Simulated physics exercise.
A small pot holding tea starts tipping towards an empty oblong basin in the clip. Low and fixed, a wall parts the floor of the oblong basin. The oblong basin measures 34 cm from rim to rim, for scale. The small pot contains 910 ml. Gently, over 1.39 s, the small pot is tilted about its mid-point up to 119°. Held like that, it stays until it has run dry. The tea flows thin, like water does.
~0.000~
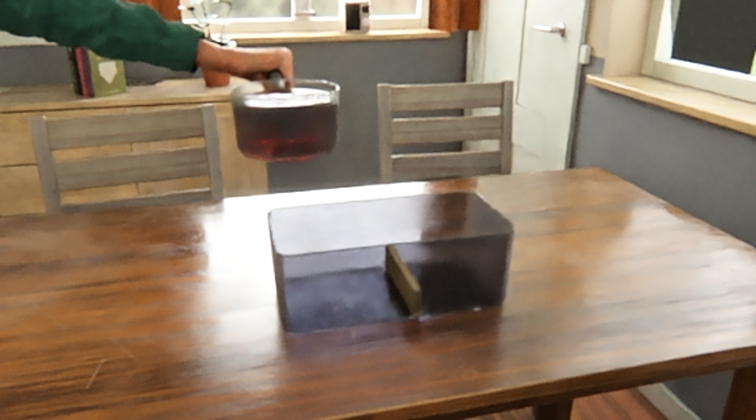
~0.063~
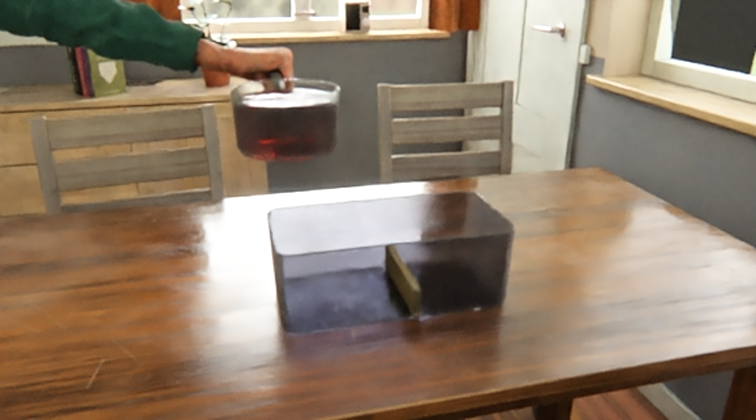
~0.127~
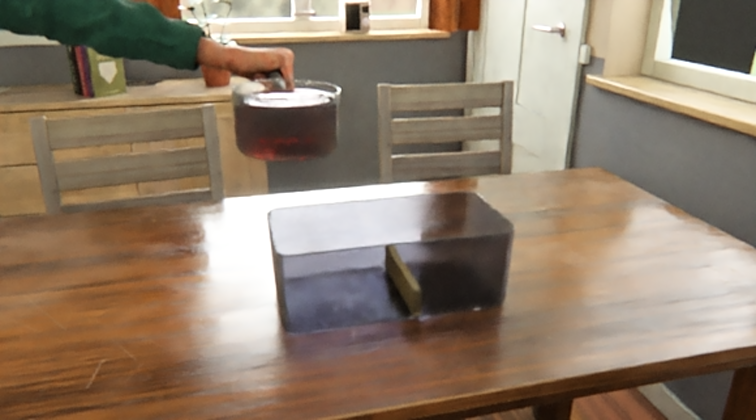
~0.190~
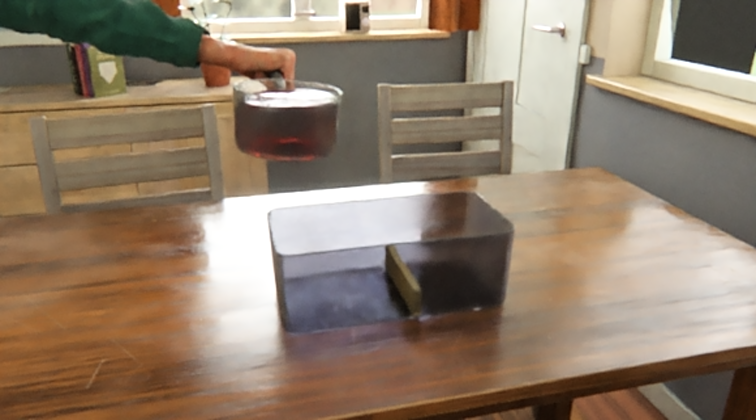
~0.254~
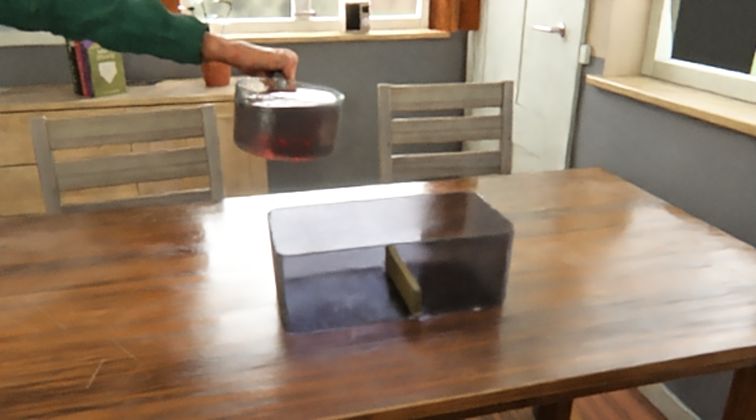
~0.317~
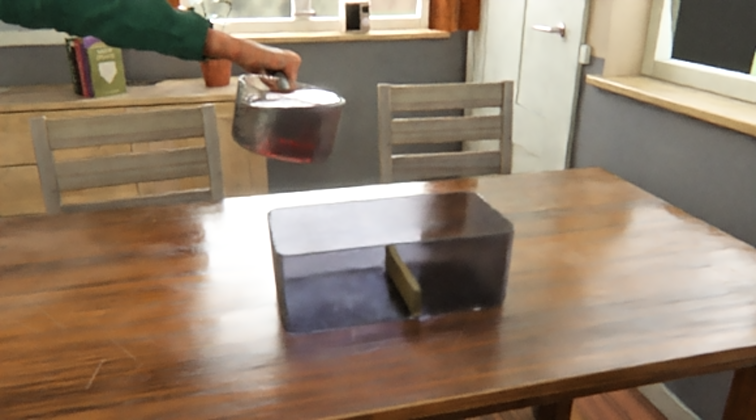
The video shows a hand in a green sleeve holding a small clear pot of dark reddish tea above a wooden table, slightly tilting it rightward over an oblong basin with a low dividing wall, which stays still.
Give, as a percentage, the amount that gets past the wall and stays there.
Past the wall: About 39 %.
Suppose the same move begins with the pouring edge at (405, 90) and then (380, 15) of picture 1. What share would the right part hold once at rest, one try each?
90 in a hundred, followed by 85 in a hundred.
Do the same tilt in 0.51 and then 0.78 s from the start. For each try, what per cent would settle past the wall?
Try 1: 15 %; try 2: 25 %.
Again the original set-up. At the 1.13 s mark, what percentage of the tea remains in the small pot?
Remaining share: Approx. 5 %.
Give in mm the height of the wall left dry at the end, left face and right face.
I'd say some 24 mm on the left and some 28 mm on the right.
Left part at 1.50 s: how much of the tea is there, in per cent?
The left part holds close to 60 per cent.
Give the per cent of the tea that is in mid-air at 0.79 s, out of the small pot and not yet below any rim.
I'd put it at about 32 percent.
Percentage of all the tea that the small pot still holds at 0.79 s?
Close to 48 in a hundred.
Then, 0.79 s in, the tilt is 72° and 48 per cent is still to pour, 11 is left of the wall and 9 right of it.
Then, 1.13 s in, the tilt is 109° and 5 per cent is still to pour, 49 is left of the wall and 38 right of it.
Then, 1.50 s in, the tilt is 119° and 0 per cent is still to pour, 61 is left of the wall and 39 right of it.
Then, 1.89 s in, the tilt is 119° and 0 per cent is still to pour, 61 is left of the wall and 39 right of it.
Finally, 61 per cent lies left of the wall, 39 right of it and 1 outside.
